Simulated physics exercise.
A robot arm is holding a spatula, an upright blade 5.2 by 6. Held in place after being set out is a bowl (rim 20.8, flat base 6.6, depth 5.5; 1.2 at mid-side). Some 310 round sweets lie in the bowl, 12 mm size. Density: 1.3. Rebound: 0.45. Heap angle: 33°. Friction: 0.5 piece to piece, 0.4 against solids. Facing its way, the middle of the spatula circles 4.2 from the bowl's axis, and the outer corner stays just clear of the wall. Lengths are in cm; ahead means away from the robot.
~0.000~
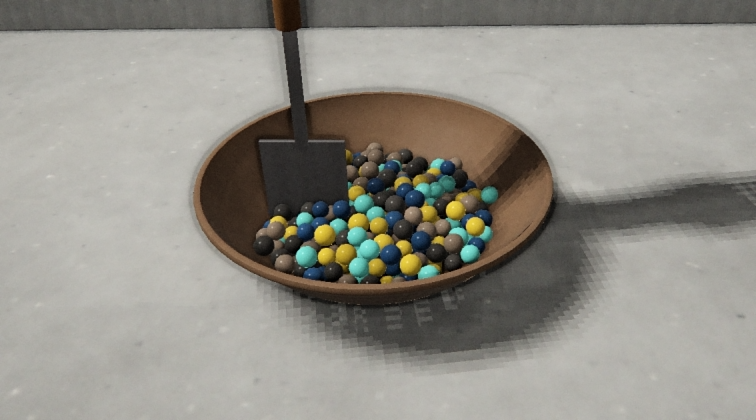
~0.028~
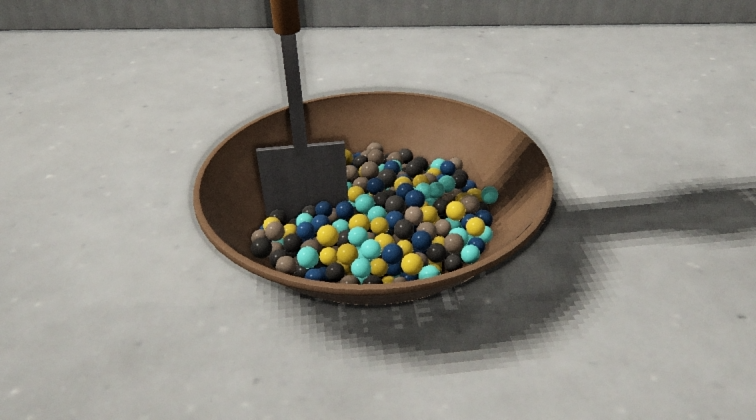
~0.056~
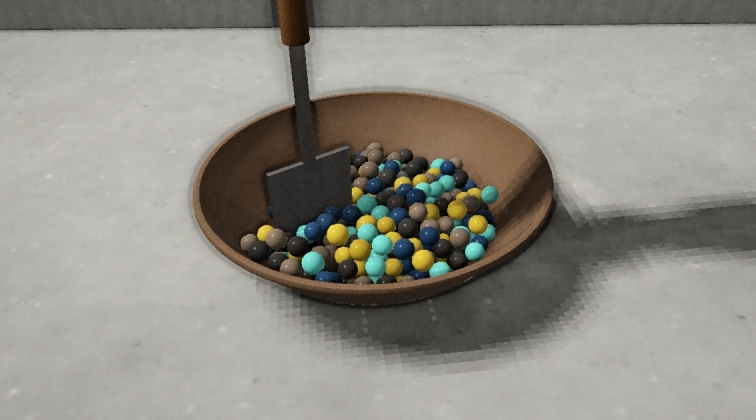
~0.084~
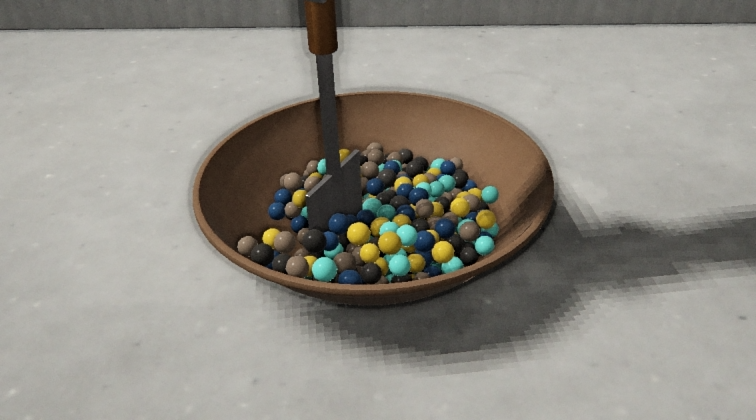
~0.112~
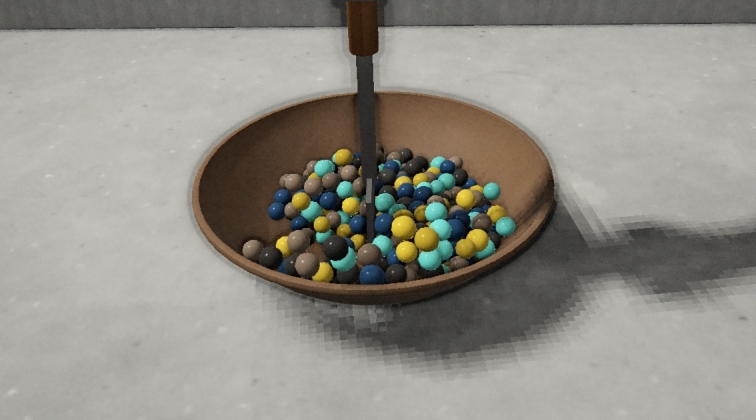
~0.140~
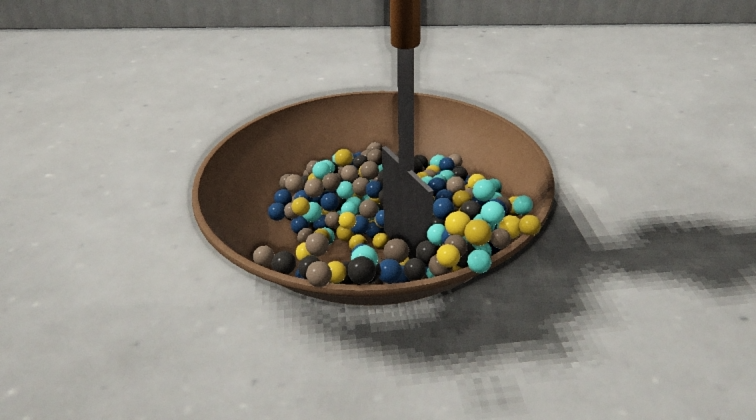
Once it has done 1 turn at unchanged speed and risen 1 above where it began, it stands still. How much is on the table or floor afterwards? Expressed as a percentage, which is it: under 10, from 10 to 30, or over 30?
The percentage is over 30.
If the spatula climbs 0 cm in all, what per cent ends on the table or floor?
I'd put it at about 40 per cent.
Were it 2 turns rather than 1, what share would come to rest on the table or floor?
About 45 per cent.
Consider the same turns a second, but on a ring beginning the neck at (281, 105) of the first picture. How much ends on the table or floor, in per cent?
Table or floor share: Near 35 %.
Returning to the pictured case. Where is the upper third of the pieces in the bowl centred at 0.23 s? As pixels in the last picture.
I'd put it at around (467, 142).
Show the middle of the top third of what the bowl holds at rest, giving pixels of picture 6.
Near (303, 224).
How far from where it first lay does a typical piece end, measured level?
I'd put it at roughly 9 centimetres.
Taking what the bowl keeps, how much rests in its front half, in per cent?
About 55 per cent.
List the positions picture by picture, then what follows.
In the first frame, spatula neck at (299, 118), 0° round; upper third of the load around (376, 202), from x 265 to 490, top at y 150; 308 in the bowl.
In the second frame, spatula neck at (298, 123), 10° round; upper third of the load around (369, 205), from x 260 to 490, top at y 150.
In the third frame, spatula neck at (306, 137), 36° round; upper third of the load around (369, 211), from x 250 to 490, top at y 150.
In the fourth frame, spatula neck at (332, 148), 64° round; upper third of the load around (378, 229), from x 250 to 490, top at y 150.
In the fifth frame, spatula neck at (368, 150), 93° round; upper third of the load around (404, 234), from x 255 to 505, top at y 150; 307 in the bowl, 1 in flight or on the tool.
In the sixth frame, spatula neck at (406, 143), 121° round; upper third of the load around (444, 226), from x 265 to 530, top at y 150; 301 in the bowl, 7 in flight or on the tool.
By 0.23 s, 208° round, highest piece 10 above the table; 276 in the bowl, 2 on the table or floor, 30 in flight or on the tool.
By 0.31 s, 296° round, highest piece 9 above the table; 232 in the bowl, 29 on the table or floor, 47 in flight or on the tool.
By 0.56 s, 0° round, highest piece 5 above the table; 191 in the bowl, 117 on the table or floor.
By 1.26 s, 0° round, highest piece 4 above the table; 191 in the bowl, 117 on the table or floor.
Final count, 191 in the bowl, 117 on the table or floor. That is 38 % on the table or floor.
